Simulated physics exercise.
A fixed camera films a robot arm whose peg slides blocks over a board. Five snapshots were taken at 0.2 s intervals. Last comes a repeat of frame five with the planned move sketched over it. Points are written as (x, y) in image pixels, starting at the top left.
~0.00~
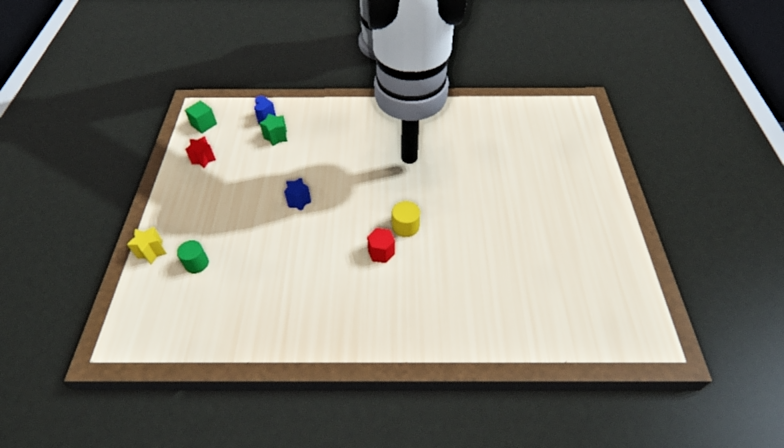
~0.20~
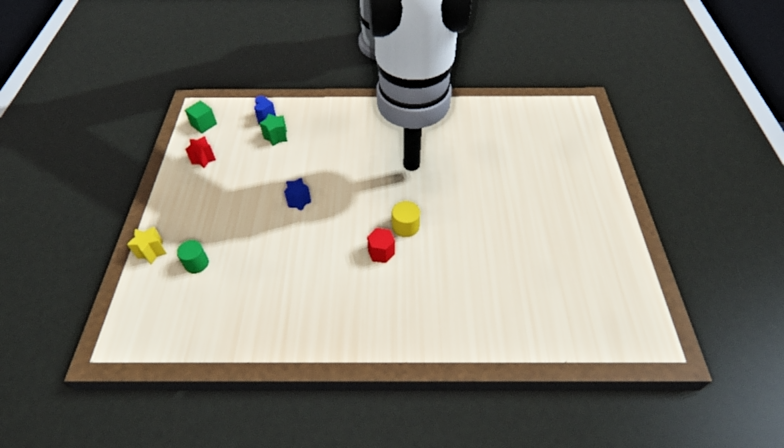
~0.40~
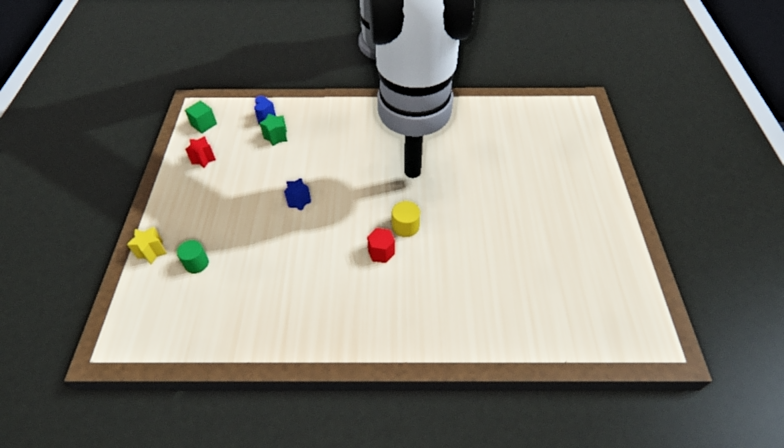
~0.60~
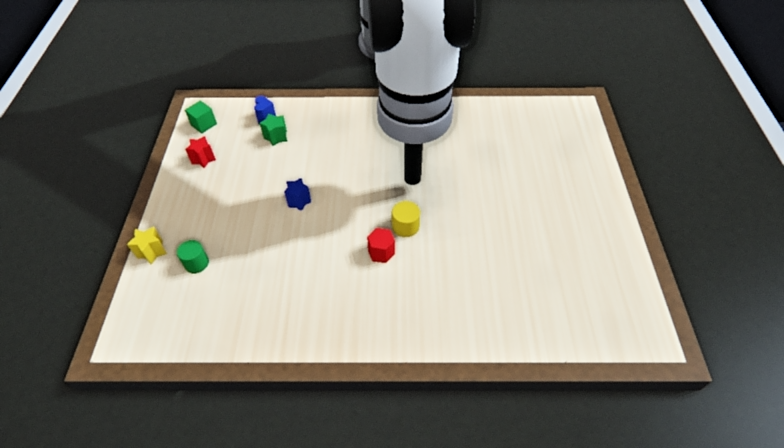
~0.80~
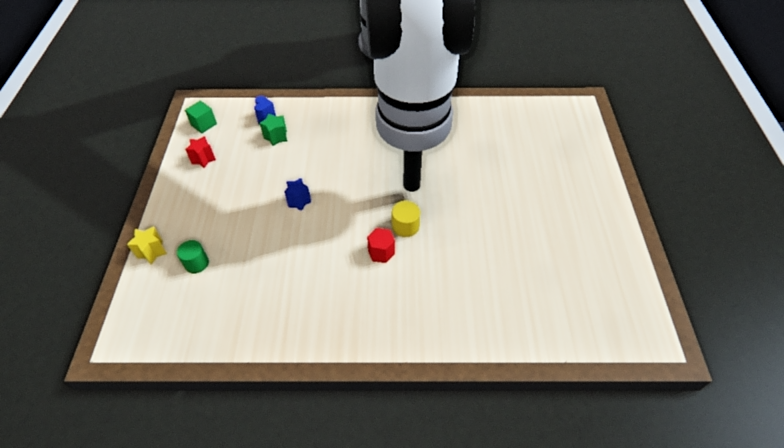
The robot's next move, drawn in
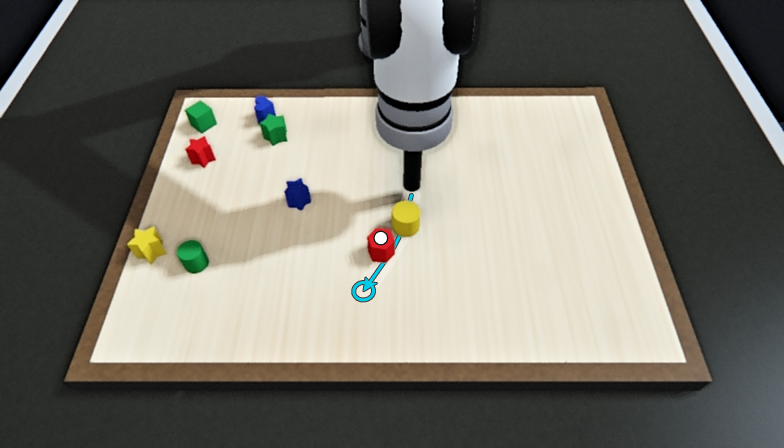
A robot arm moves its black peg slightly down toward the still yellow disc.
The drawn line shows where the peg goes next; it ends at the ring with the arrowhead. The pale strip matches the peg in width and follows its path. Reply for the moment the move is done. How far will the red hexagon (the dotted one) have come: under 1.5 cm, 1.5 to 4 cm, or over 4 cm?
More than 4 cm.
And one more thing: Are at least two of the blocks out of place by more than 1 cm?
My answer is yes.
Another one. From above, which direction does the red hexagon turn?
Spins clockwise.
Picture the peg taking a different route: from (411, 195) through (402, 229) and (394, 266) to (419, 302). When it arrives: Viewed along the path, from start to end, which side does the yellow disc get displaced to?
The left-hand side.
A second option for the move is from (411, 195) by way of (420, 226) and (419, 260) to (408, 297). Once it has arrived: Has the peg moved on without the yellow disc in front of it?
Yes, that is what happens.
Drawn move, from (411, 195) via (396, 242), ending at (364, 291); the dot is on the red hexagon.
On the path given first. One third of the way, peg at (403, 217); red hexagon at (378, 240); yellow disc at (404, 231).
Two thirds of the way, peg at (386, 250); red hexagon at (363, 252), turned 45° clockwise; yellow disc at (403, 260).
At the end, peg at (363, 283); red hexagon at (346, 262), turned 115° clockwise; yellow disc at (402, 264).
